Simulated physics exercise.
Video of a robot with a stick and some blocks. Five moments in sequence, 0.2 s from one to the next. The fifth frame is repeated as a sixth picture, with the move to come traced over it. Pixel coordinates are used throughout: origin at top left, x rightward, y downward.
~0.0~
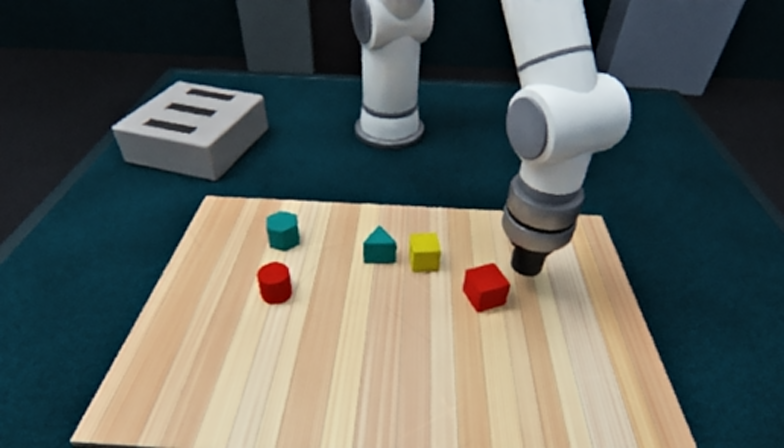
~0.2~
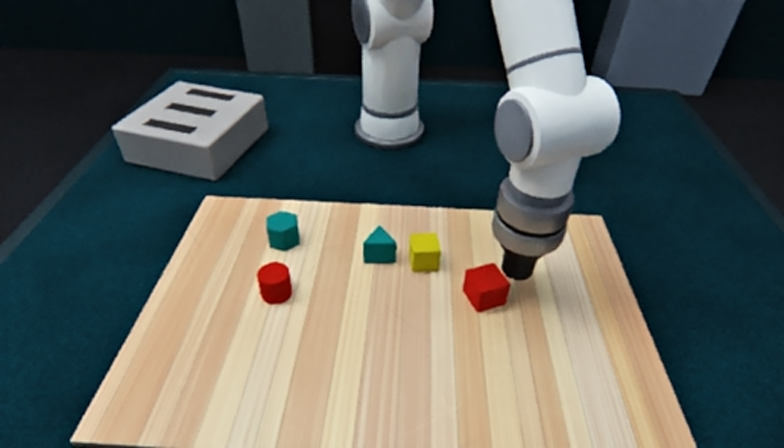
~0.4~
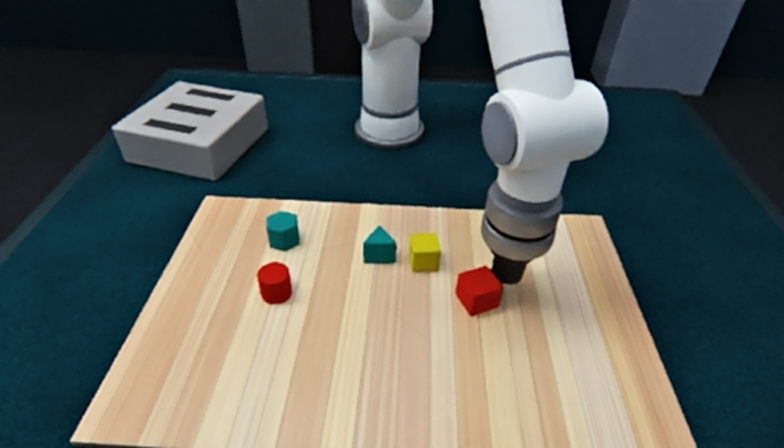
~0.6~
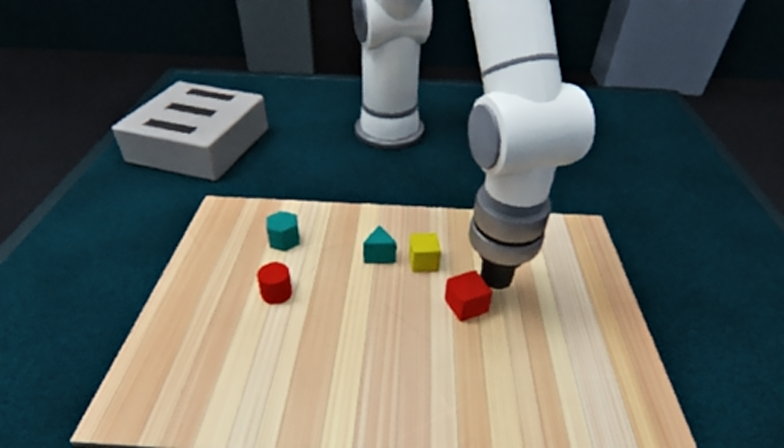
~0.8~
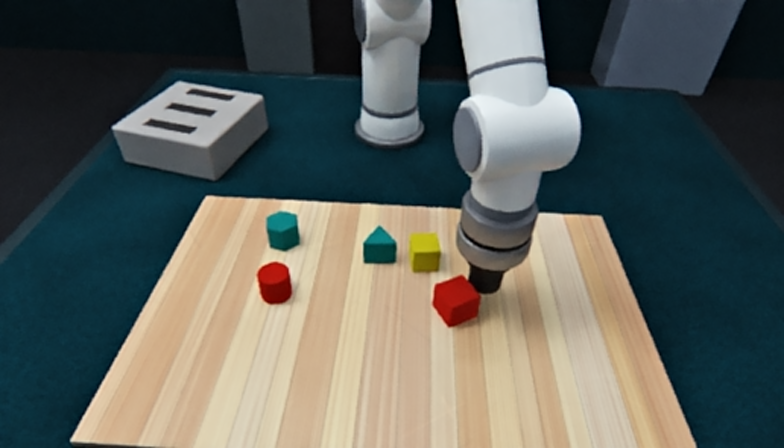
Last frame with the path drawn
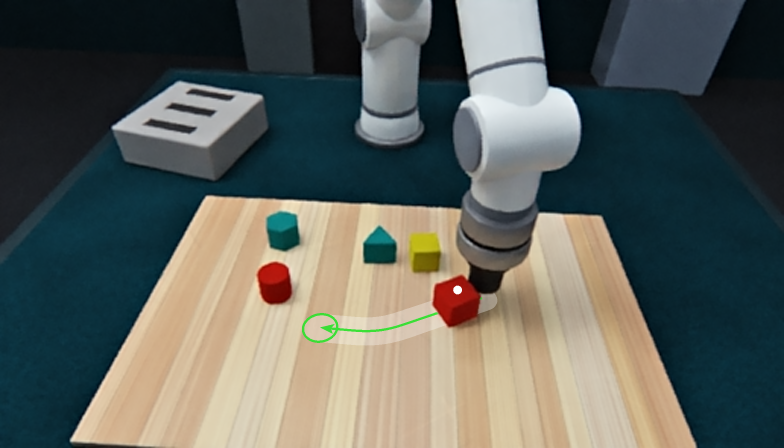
White robot arm with a dark tip moving left and nudging a red block left and slightly forward across a wooden board.
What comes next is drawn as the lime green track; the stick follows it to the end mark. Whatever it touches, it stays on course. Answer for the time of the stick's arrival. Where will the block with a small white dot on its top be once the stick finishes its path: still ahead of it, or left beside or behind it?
Lost on the way.
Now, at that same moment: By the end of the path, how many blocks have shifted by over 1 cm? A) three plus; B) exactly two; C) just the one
C.
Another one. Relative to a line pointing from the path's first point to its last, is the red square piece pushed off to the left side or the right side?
The red square piece is shifted sideways to the left, facing along the path from start to end.
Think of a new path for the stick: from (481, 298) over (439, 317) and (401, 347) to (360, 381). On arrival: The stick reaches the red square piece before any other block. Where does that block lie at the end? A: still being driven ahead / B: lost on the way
Correct choice: A.
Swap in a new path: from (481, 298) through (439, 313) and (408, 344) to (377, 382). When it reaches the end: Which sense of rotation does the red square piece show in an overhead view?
Looking down, it rotates clockwise.
The line goes from (481, 298) via (406, 324), ending at (320, 328); the dot is on the red square piece.
What follows on the original path. One third of the way, stick at (434, 300); red square piece at (407, 311), turned 15° anticlockwise.
Two thirds of the way, stick at (378, 315); red square piece at (353, 334), turned 40° anticlockwise.
At the end, stick at (318, 312); red circle unmoved; red square piece at (338, 339), turned 60° anticlockwise.
